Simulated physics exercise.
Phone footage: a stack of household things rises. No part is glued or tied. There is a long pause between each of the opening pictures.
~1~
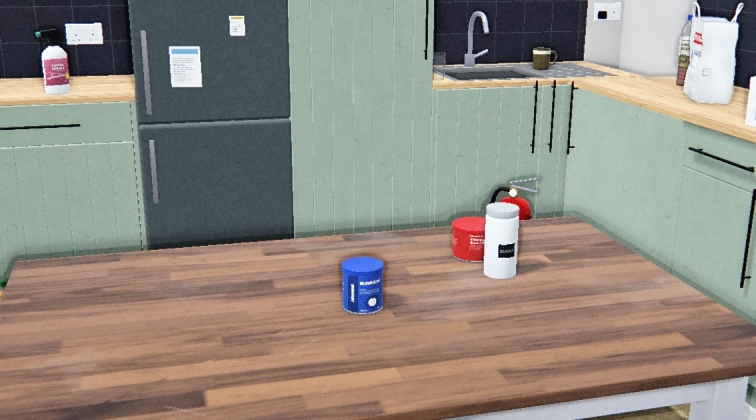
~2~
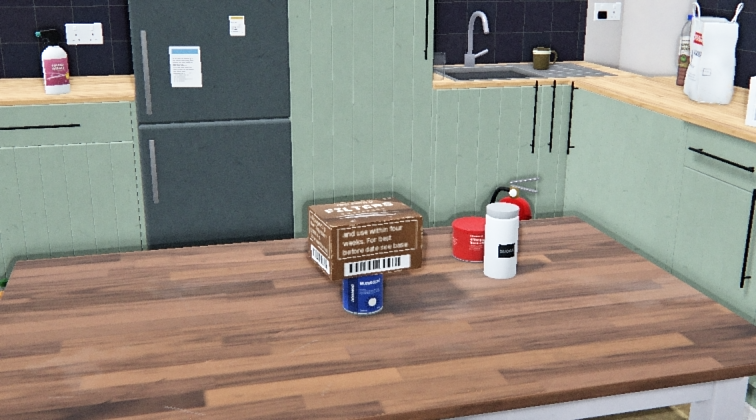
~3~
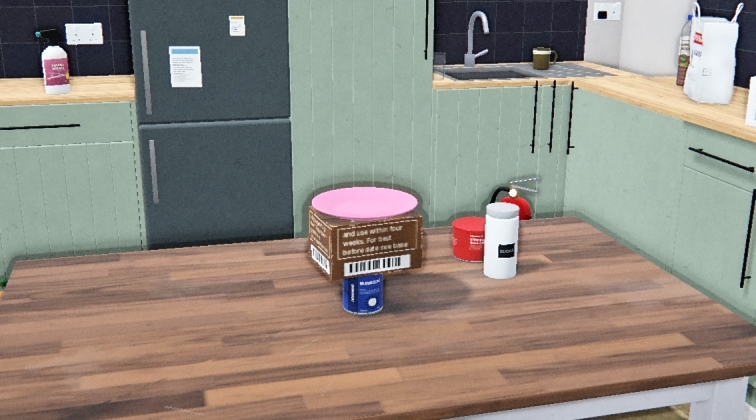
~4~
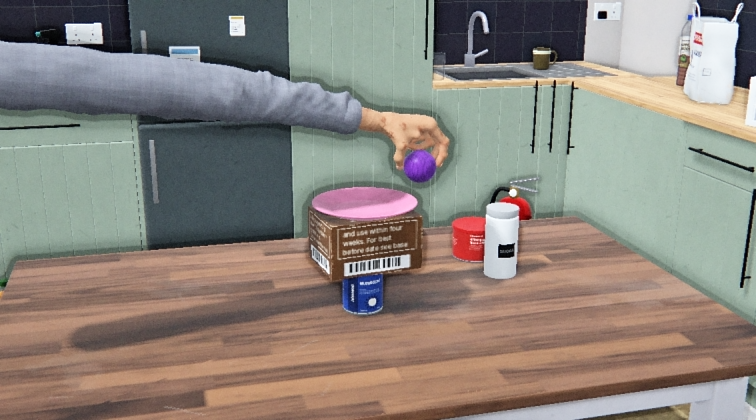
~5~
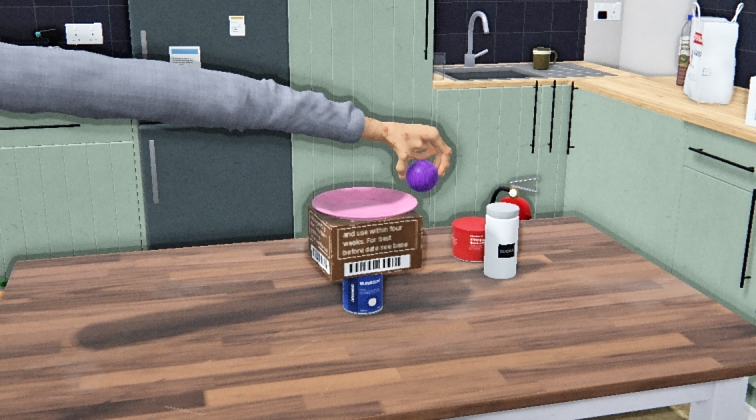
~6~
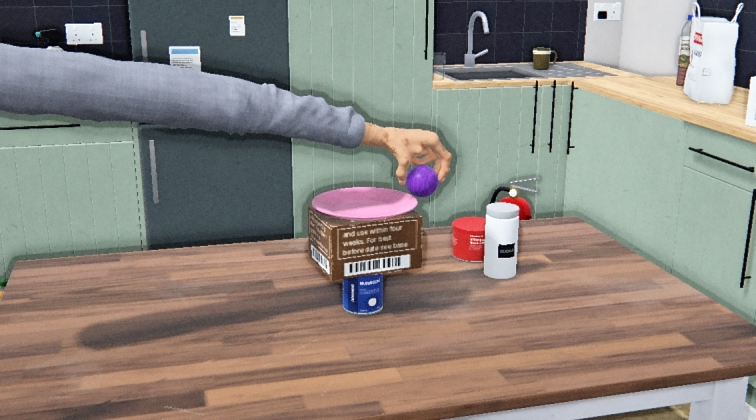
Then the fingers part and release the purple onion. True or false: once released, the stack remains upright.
False.
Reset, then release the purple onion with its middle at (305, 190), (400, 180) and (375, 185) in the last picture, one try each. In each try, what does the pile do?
Collapses; stays standing; stays standing.
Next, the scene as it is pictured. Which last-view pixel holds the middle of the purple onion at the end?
The object ends up somewhere around (452, 283).
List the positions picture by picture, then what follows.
In the first picture, the last thing is not in view yet; white jar (501, 241).
In the second picture, the last thing is not in view yet; brown box (364, 237).
In the third picture, the last thing is not in view yet; red tub (474, 240).
In the fourth picture, still above its spot; purple onion (420, 166); pink plate (365, 206).
In the fifth picture, still above its spot; purple onion (422, 176); blue pot (363, 286).
In the sixth picture, set down, still held; purple onion (422, 181); white jar (501, 241).
Then, 0.30 s past the last view, purple onion now fallen.
Then, 0.40 s past the last view, things are still on the move.
Finally, fallen, purple onion; the other 5 still in place. Final places as the last picture's camera would see them, purple onion near (452, 283). The pile loses its balance.
